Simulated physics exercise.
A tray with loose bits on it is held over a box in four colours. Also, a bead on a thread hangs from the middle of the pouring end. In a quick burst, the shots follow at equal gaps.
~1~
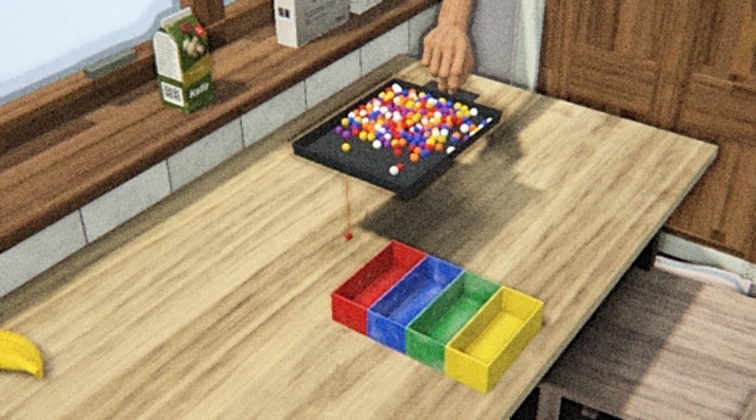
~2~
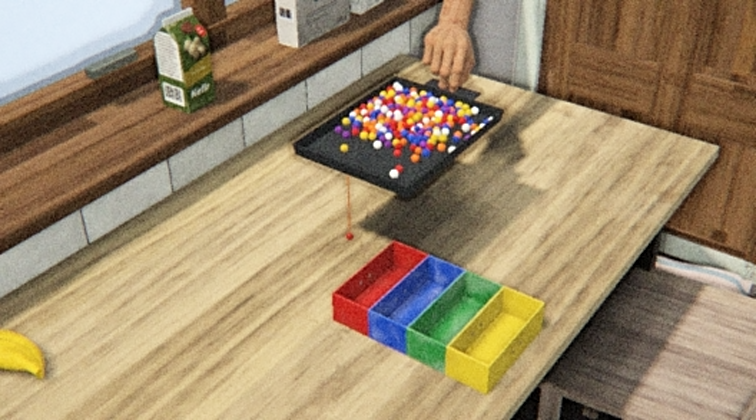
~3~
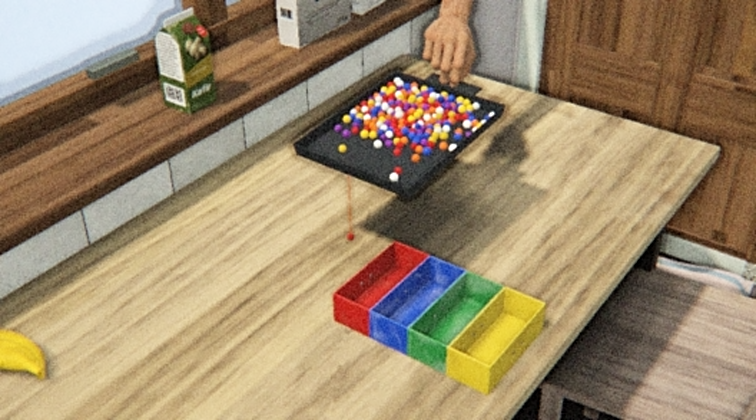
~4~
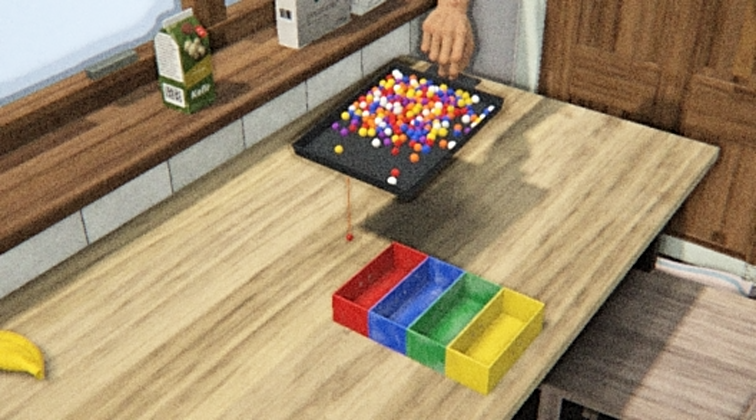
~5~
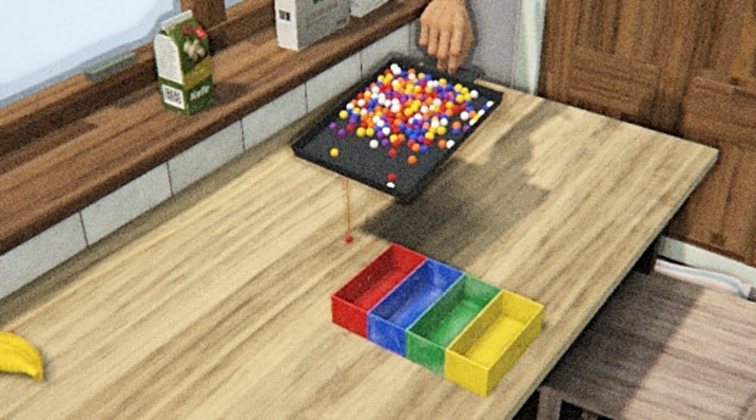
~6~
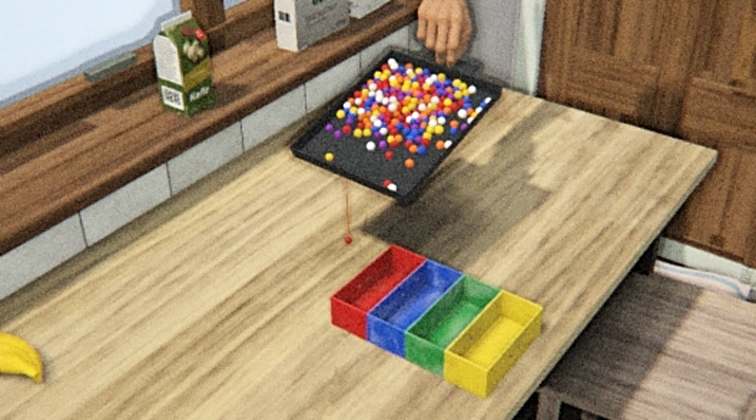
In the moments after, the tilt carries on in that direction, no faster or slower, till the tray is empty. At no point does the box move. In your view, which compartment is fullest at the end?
Fullest: The red compartment.
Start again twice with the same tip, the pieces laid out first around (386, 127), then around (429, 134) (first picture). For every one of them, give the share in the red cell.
Respectively 40 and 50 per cent.
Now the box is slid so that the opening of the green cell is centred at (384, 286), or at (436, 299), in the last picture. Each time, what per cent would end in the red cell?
Roughly 20% first, roughly 30% second.
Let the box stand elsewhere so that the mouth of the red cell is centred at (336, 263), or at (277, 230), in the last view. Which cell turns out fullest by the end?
Try one: The blue one; try two: That yellow cell.
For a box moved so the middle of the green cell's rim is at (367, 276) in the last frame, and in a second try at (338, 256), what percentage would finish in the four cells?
About 90 per cent, then about 70 per cent.
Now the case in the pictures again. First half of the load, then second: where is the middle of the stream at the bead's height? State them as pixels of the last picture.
First near (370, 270), later near (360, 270).
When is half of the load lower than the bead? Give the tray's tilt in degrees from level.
That would be about 90 degrees from level.
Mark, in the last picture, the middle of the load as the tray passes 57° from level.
I'd mark it close to (364, 171).
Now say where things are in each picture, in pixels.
Corners of the pouring end at (294, 143) and (406, 185), level; middle of the load at (416, 121), round plastic beads; bead on its thread at (349, 236); red cell at (350, 312); blue cell at (387, 330); green cell at (426, 348); yellow cell at (466, 367), in the first picture.
Corners of the pouring end at (295, 143) and (407, 185), level; middle of the load at (417, 120), in the second picture.
Corners of the pouring end at (296, 143) and (408, 187), tipped barely, lowest at the right corner; middle of the load at (413, 112), in the third picture.
Corners of the pouring end at (294, 144) and (407, 188), tipped a little, lowest at the right corner; middle of the load at (411, 107), a small part on the move, in the fourth picture.
Corners of the pouring end at (293, 145) and (406, 191), tipped a little, lowest at the right corner; middle of the load at (410, 105), a small part on the move, in the fifth picture.
Corners of the pouring end at (292, 146) and (405, 193), tipped a little, lowest at the right corner; middle of the load at (407, 103), most on the move; red cell at (349, 316); blue cell at (386, 334); green cell at (425, 352); yellow cell at (466, 372), in the sixth picture.
Soon, tray tipped steeply; most on the tray; a small part in the red cell; a stray few in the blue cell; a small part falling or outside the box.
A while on, tray tipped right over; about a quarter on the tray; about a quarter in the red cell; a small part in the blue cell; a stray few in the green cell; about half falling or outside the box.
Towards the end, tray tipped past a quarter turn; about half in the red cell; a small part in the blue cell; a stray few in the green cell; a stray few in the yellow cell; about half falling or outside the box.
Finally, tray tipped past a quarter turn; about half in the red cell; a small part in the blue cell; a stray few in the green cell; a stray few in the yellow cell; about half outside the box.
